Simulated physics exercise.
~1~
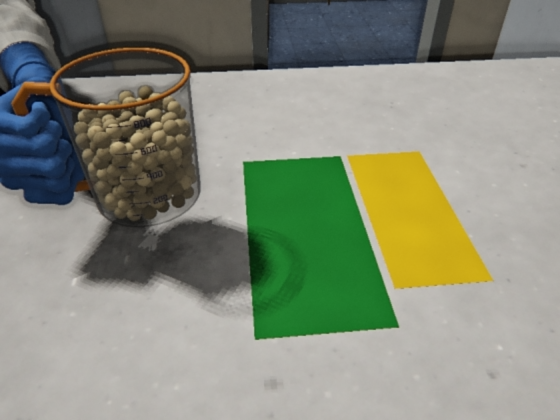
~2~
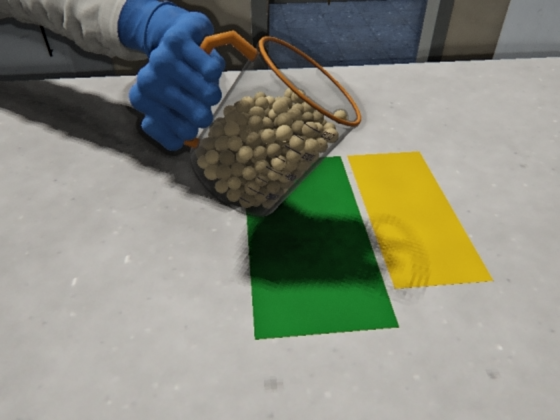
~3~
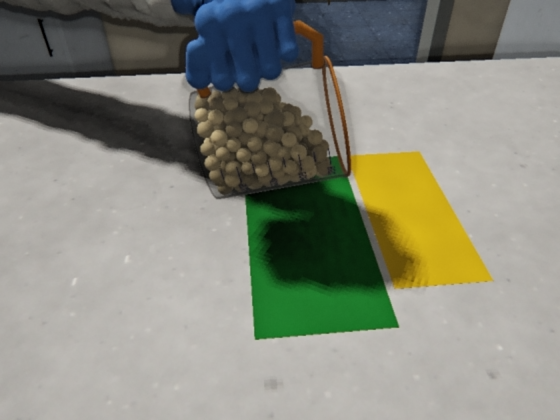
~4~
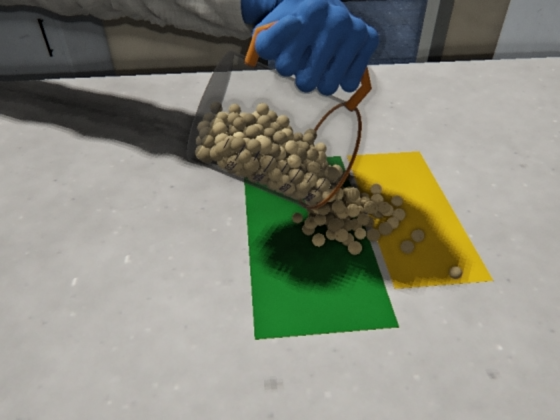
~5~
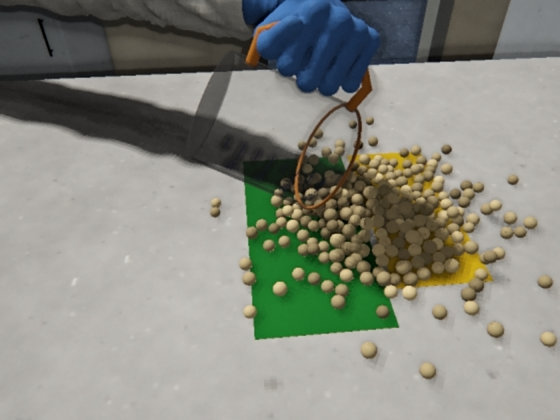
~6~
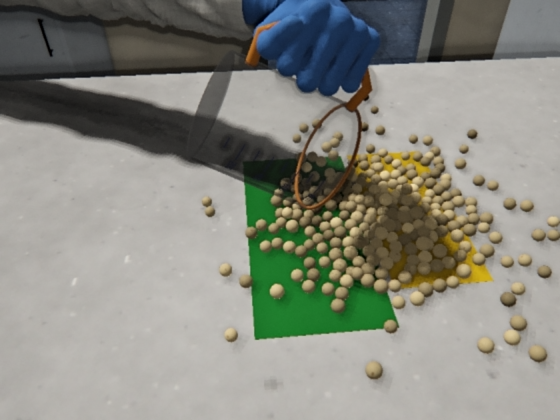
A blue-gloved hand holds a clear jug with an orange rim and handle, full of round tan nuts, at the left of a pale grey table seen from above at an angle. A green mat lies near the middle, with a narrower yellow mat to its right. The hand carries the jug rightward and tips it onto its side above the green mat's far end. As it tilts further, nuts spill over both mats, then rush out and scatter. The jug ends tipped mouth-down and empty, with nuts heaped across both mats and many strewn over the bare table.
